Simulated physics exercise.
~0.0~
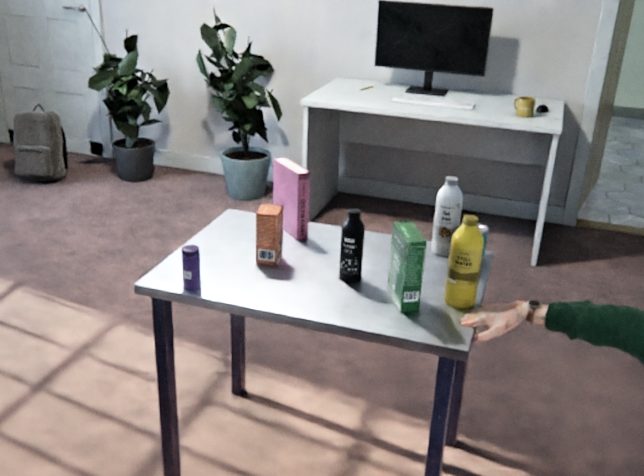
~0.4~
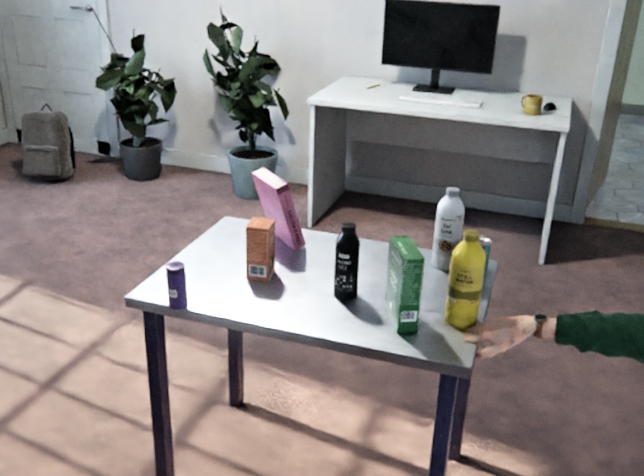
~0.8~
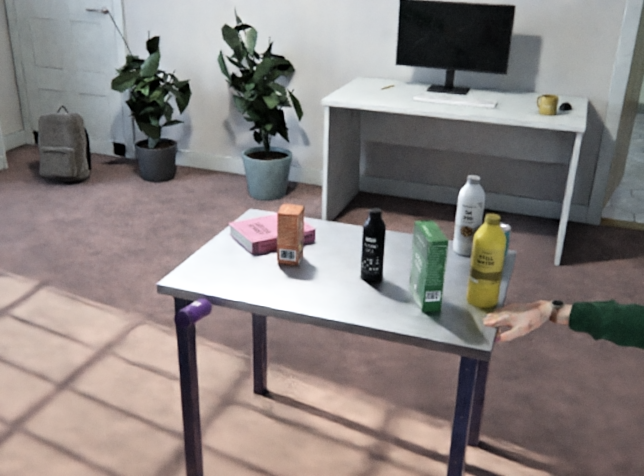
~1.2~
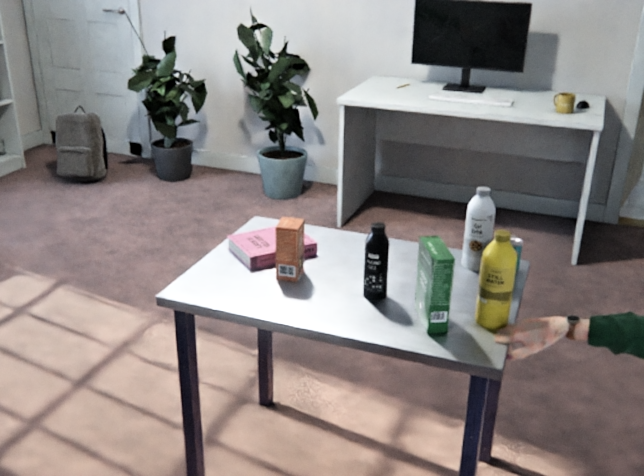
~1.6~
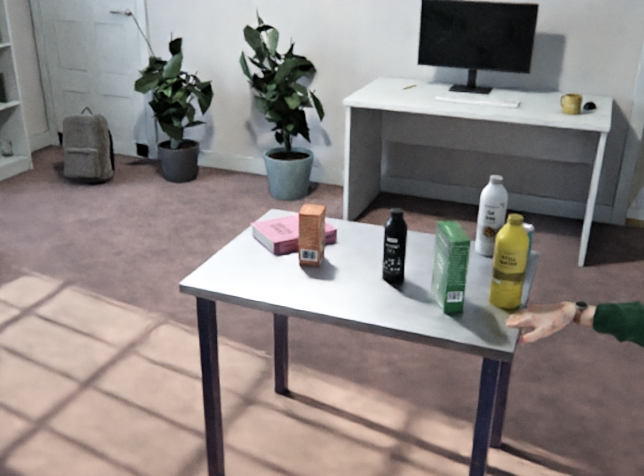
A small pale table with dark legs, seen from slightly above in a room with potted plants, a backpack and a white desk with a monitor, shifts back and forth as a hand in a green sleeve stays at its right corner. On it stand a purple shaker at the left, an orange carton, a tall pink book, a black bottle, a green packet, and white and yellow bottles at the right. The pink book leans left and falls flat. The purple shaker tips off the near left edge and disappears. The other visible bottles and boxes remain upright.
